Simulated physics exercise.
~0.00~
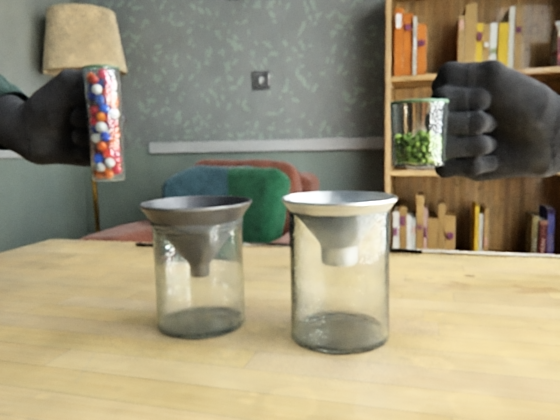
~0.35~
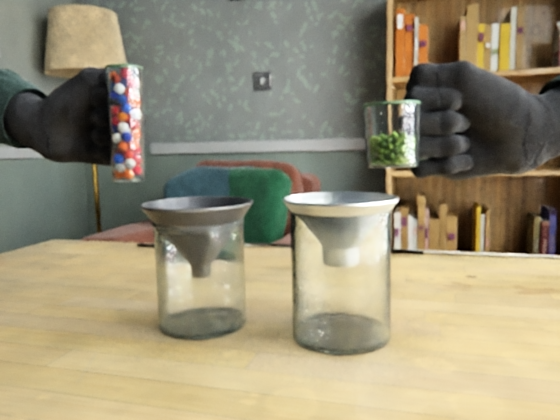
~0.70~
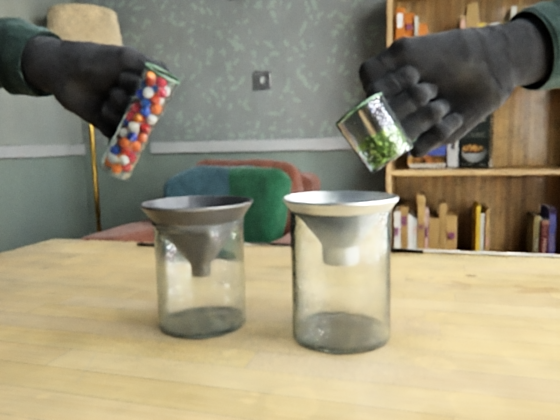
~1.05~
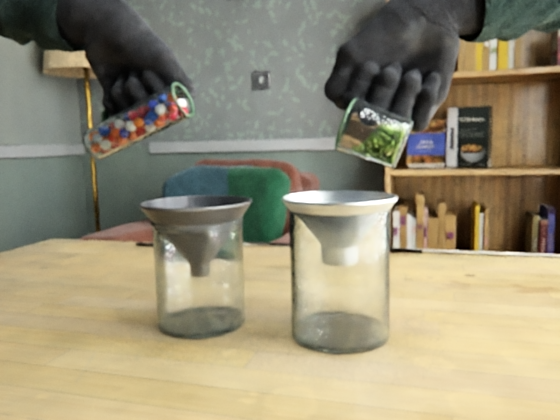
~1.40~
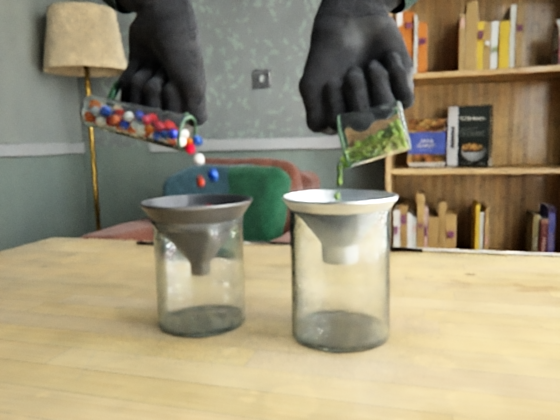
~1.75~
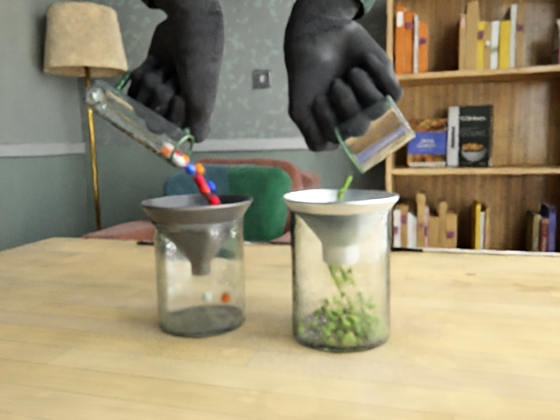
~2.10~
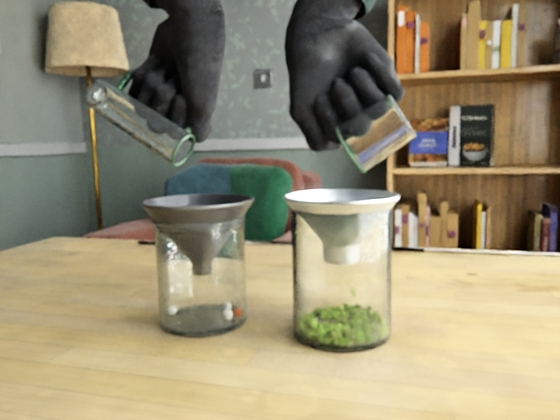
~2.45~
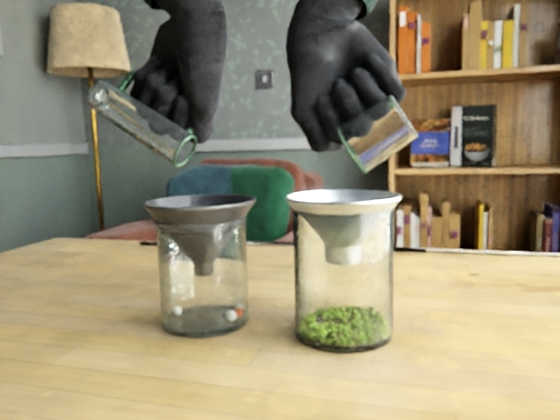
Two gloved hands tip cups into funnels; green bits fill one jar, colourful balls mostly jam.
